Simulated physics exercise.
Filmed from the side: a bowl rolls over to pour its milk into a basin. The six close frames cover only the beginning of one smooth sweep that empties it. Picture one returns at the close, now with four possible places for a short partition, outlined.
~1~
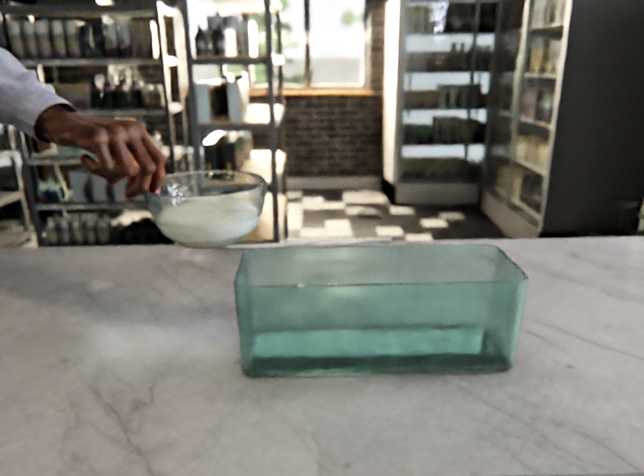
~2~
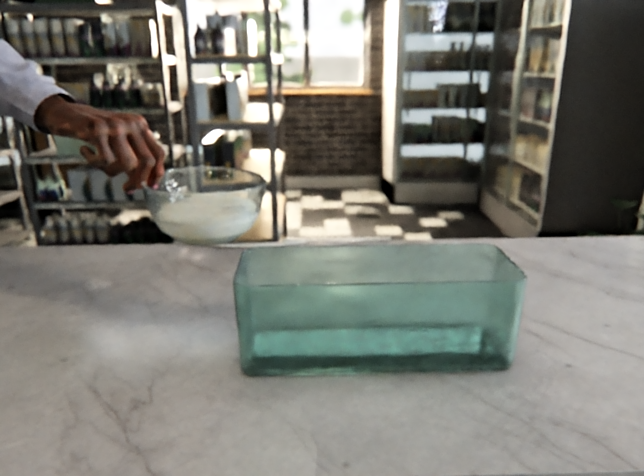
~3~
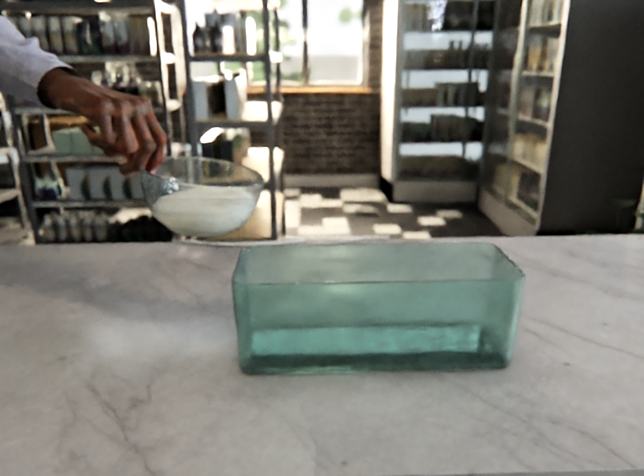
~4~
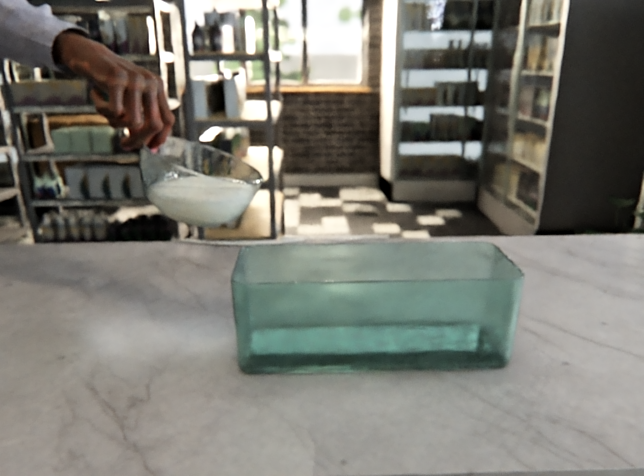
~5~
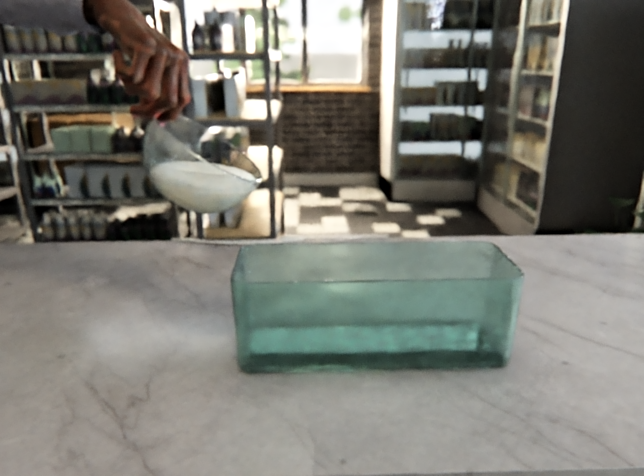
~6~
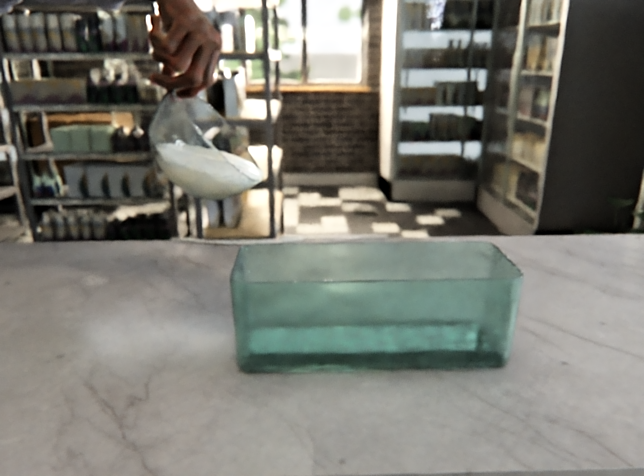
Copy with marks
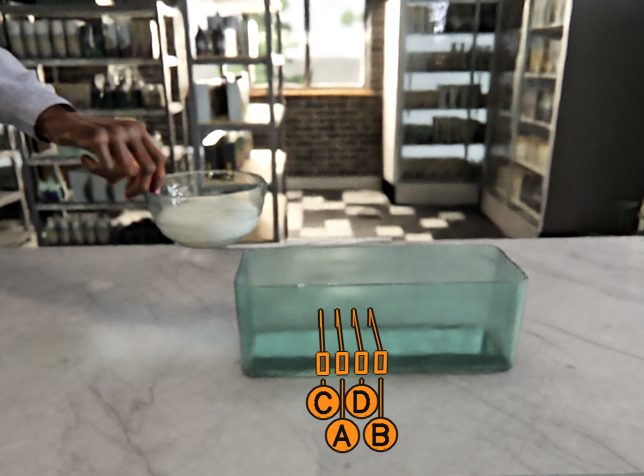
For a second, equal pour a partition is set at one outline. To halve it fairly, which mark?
Position D does it best.
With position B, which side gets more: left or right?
The left side.
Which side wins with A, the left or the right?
The right side.
On the marked copy, A at (342, 379); B at (380, 378); C at (323, 380); D at (361, 379).
If A is chosen, about 18 % ends left of the wall and 80 % right of it.
If B is chosen, about 80 % ends left of the wall and 17 % right of it; 3 % is lost outside.
If C is chosen, about 16 % ends left of the wall and 82 % right of it.
If D is chosen, about 46 % ends left of the wall and 51 % right of it; 3 % is lost outside.
